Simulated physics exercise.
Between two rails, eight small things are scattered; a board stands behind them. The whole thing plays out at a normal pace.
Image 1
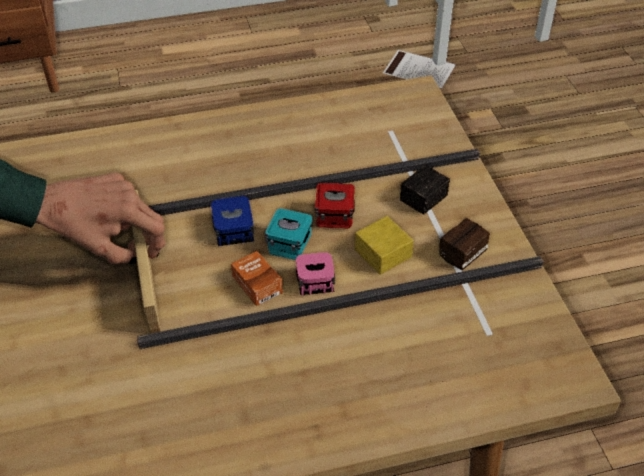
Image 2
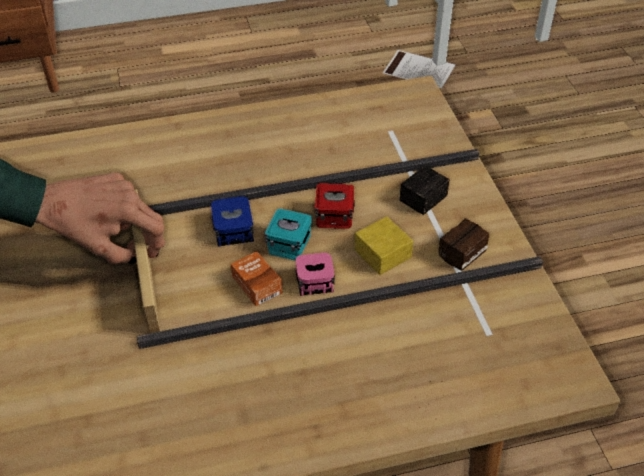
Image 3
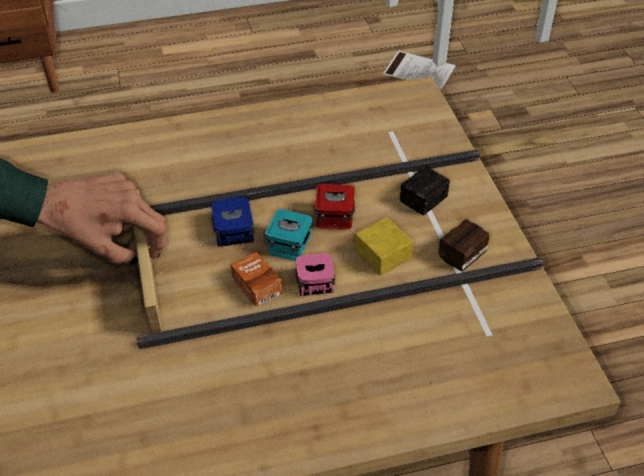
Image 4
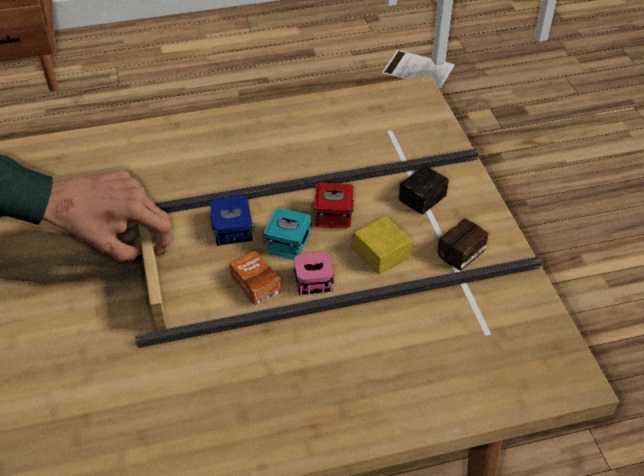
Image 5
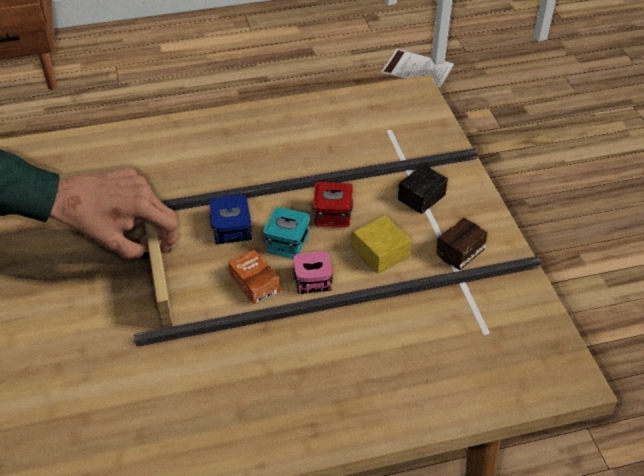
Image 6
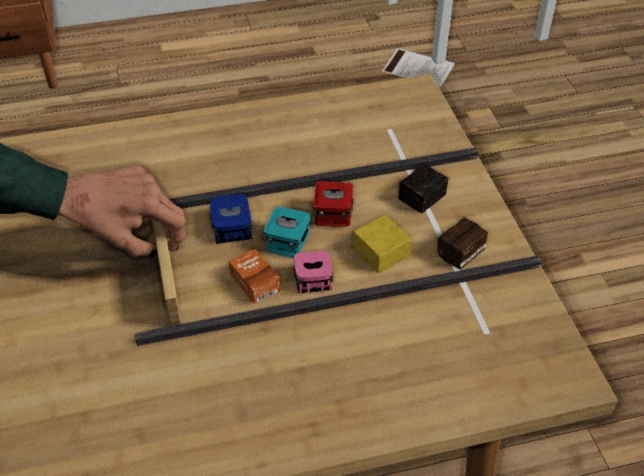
A hand in a dark green sleeve slides a small wooden board a short way to the right between two dark rails on a light wooden tabletop, seen from above at an angle in a room with a wood floor. Blue, turquoise, red, orange and pink cases sit ahead of it, with yellow, black and brown blocks farther right near a white tape line. The board starts still, then advances without touching them, while they and the view stay practically unmoved.
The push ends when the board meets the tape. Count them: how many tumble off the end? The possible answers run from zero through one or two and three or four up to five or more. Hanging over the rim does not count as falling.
Gone: Just a lone one or pair.
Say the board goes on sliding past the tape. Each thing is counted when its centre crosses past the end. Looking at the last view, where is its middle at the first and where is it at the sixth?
(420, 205), then (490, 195).
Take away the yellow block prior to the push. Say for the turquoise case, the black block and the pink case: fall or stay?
I'd say the turquoise case stays up, the black block does not stay, and the pink case stays up.
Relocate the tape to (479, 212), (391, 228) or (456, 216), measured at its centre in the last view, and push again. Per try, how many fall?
It would be 5, 0 and 2.
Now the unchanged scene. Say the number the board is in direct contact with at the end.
It ends up touching 3.
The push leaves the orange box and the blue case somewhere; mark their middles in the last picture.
In the last picture the orange box sits around (466, 250) and the blue case around (437, 182).
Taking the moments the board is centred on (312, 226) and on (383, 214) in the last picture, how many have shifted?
I count 6 first and 8 after.
A little later, none off yet; brown box at rest near (462, 243); black block at rest near (423, 189); yellow block at rest near (382, 244).
Next, none off yet; brown box at rest near (463, 243); black block shifted a little near (440, 187); yellow block shifted about its own width near (420, 229).
When it is over, the number that fall off is one or two; down, black block and brown box.
